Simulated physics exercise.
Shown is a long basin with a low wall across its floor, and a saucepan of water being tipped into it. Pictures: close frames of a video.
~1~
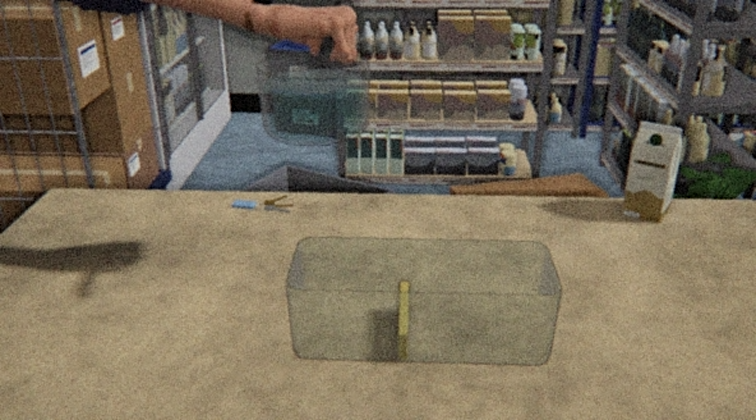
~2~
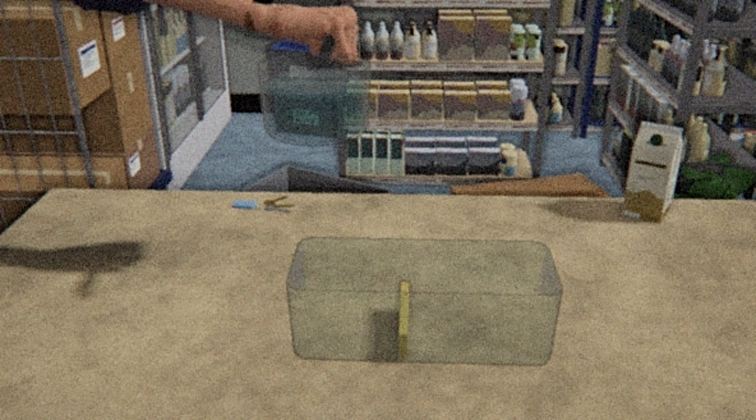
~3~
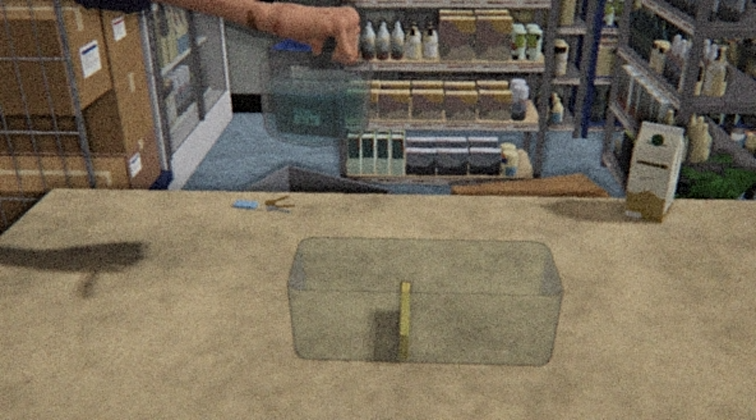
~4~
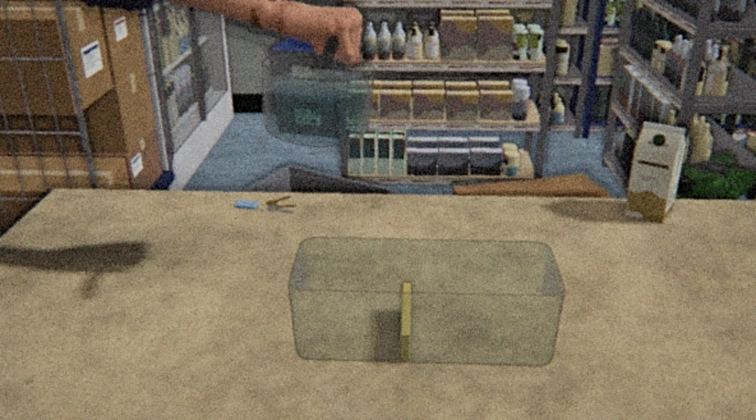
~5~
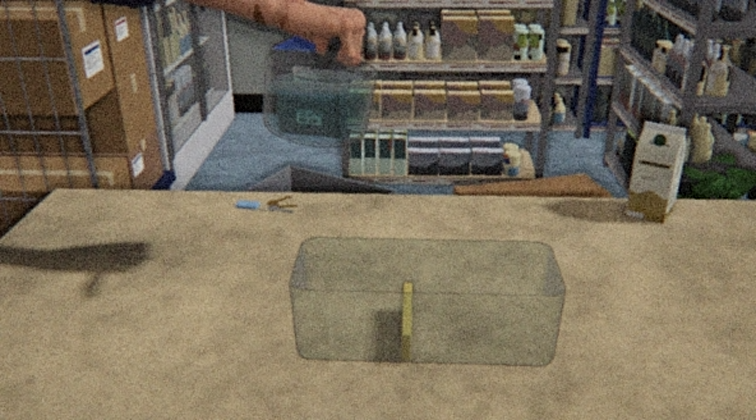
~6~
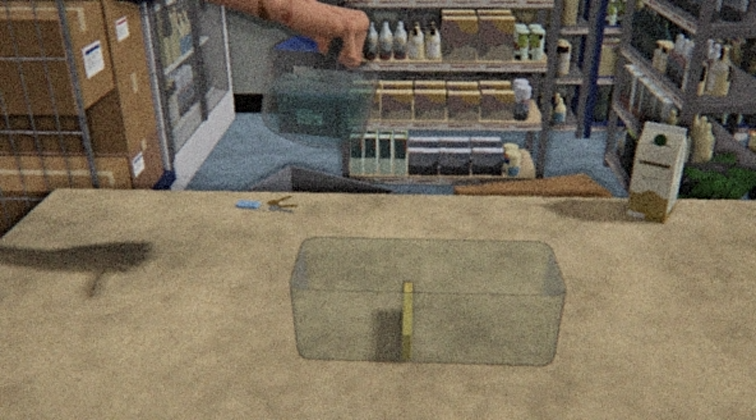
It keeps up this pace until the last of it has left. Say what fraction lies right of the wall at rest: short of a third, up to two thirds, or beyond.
I expect the share right of the wall to be beyond two thirds.
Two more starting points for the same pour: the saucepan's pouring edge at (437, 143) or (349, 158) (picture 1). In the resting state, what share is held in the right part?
About 95 per cent, then about 30 per cent.
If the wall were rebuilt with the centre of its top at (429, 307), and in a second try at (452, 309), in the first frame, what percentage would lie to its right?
About 55 per cent, then about 15 per cent.
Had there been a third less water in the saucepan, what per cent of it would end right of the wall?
My estimate is about 75 percent.
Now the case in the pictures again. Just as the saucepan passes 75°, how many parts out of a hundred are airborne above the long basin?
Roughly 35 percent.
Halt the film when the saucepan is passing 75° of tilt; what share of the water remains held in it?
Around 60 in a hundred.
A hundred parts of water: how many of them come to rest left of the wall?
It comes to some 15 per cent.
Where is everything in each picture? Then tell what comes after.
In the first picture, it leans 0°; its right rim is at (369, 67); the water meets the walls at (263, 81) and (367, 82); the long basin's rim runs from (293, 263) to (554, 268); the wall's top is at (404, 308).
In the second picture, it leans 1°; its right rim is at (369, 67); the water meets the walls at (264, 82) and (367, 82).
In the third picture, it leans 2°; its right rim is at (371, 69); the water meets the walls at (266, 81) and (369, 83).
In the fourth picture, it leans 5°; its right rim is at (374, 72); the water meets the walls at (268, 81) and (370, 84).
In the fifth picture, it leans 9°; its right rim is at (376, 76); the water meets the walls at (268, 82) and (372, 84).
In the sixth picture, it leans 14°; its right rim is at (378, 80); the water meets the walls at (269, 82) and (375, 84).
A moment on, the saucepan is tipped on its side and 61 per cent is still to pour, 0 is left of the wall and 2 right of it.
Next, the saucepan is tipped right over and 10 per cent is still to pour, 3 is left of the wall and 65 right of it.
Then the saucepan is tipped right over and 0 per cent is still to pour, 15 is left of the wall and 80 right of it.
Later the saucepan is tipped right over and 0 per cent is still to pour, 16 is left of the wall and 82 right of it.
Finally, 17 per cent lies left of the wall, 81 right of it and 2 outside.
